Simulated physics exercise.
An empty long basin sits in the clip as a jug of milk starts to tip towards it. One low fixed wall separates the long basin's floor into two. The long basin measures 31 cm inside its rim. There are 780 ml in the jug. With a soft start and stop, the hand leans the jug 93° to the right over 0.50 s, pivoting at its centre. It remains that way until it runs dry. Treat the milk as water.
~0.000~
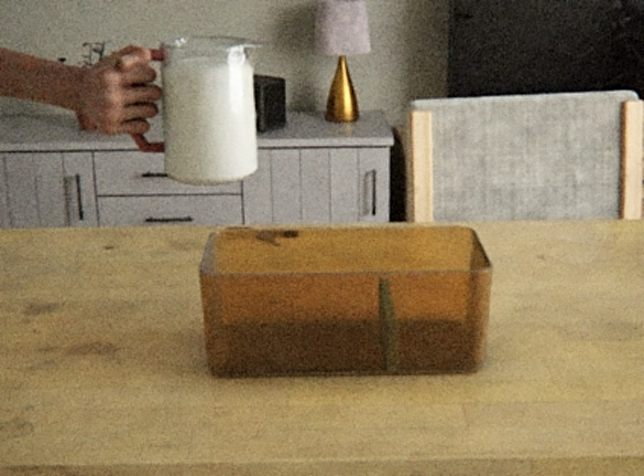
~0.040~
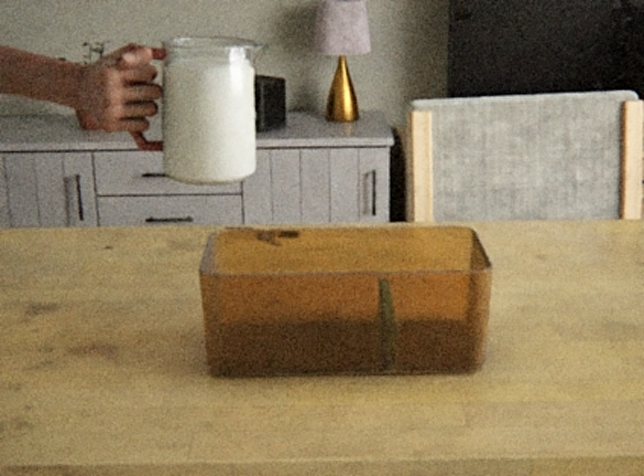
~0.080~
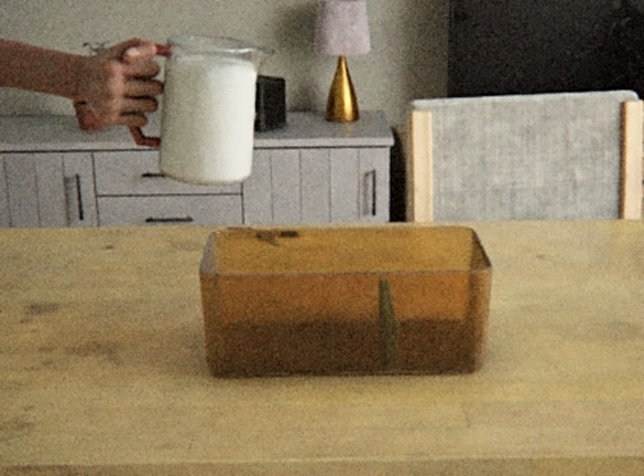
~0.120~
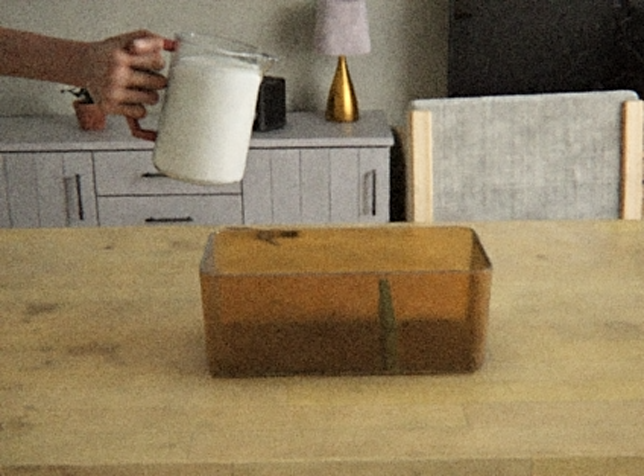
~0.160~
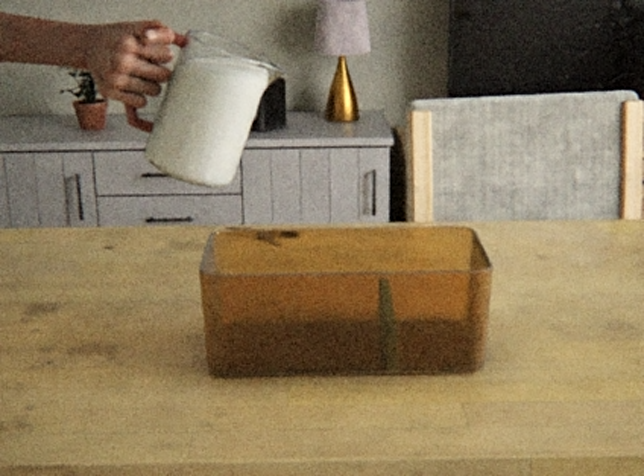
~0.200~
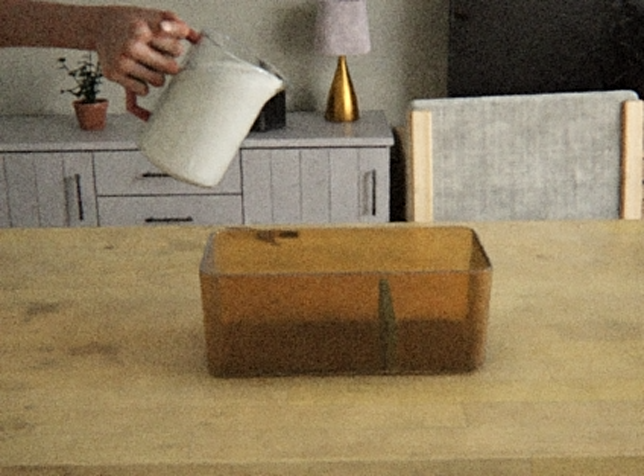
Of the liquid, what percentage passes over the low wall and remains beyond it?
The far part has about 5 per cent.
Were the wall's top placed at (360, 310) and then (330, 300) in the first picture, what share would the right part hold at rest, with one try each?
Respectively close to 55 and 85 %.
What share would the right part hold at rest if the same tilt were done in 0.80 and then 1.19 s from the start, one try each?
Roughly 5 per cent the first time and 0 per cent the second.
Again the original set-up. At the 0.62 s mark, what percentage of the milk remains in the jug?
I'd estimate some 42 per cent.
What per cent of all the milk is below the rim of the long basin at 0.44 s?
Near 5 in a hundred.
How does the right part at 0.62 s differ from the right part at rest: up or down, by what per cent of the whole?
It ends up higher by roughly 5.
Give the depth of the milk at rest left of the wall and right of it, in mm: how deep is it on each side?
The left side settles near 24 mm and the right side near 2 mm.
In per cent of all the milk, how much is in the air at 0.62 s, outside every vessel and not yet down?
I'd say some 22 per cent is in the air.
After 0.44 s the tilt is 90° and 73 per cent is still to pour, 5 is left of the wall and 0 right of it.
After 0.62 s the tilt is 93° and 41 per cent is still to pour, 36 is left of the wall and 0 right of it.
After 0.80 s the tilt is 93° and 20 per cent is still to pour, 59 is left of the wall and 4 right of it.
After 1.00 s the tilt is 93° and 11 per cent is still to pour, 75 is left of the wall and 5 right of it.
In the end 88 per cent lies left of the wall, 5 right of it and 5 outside.
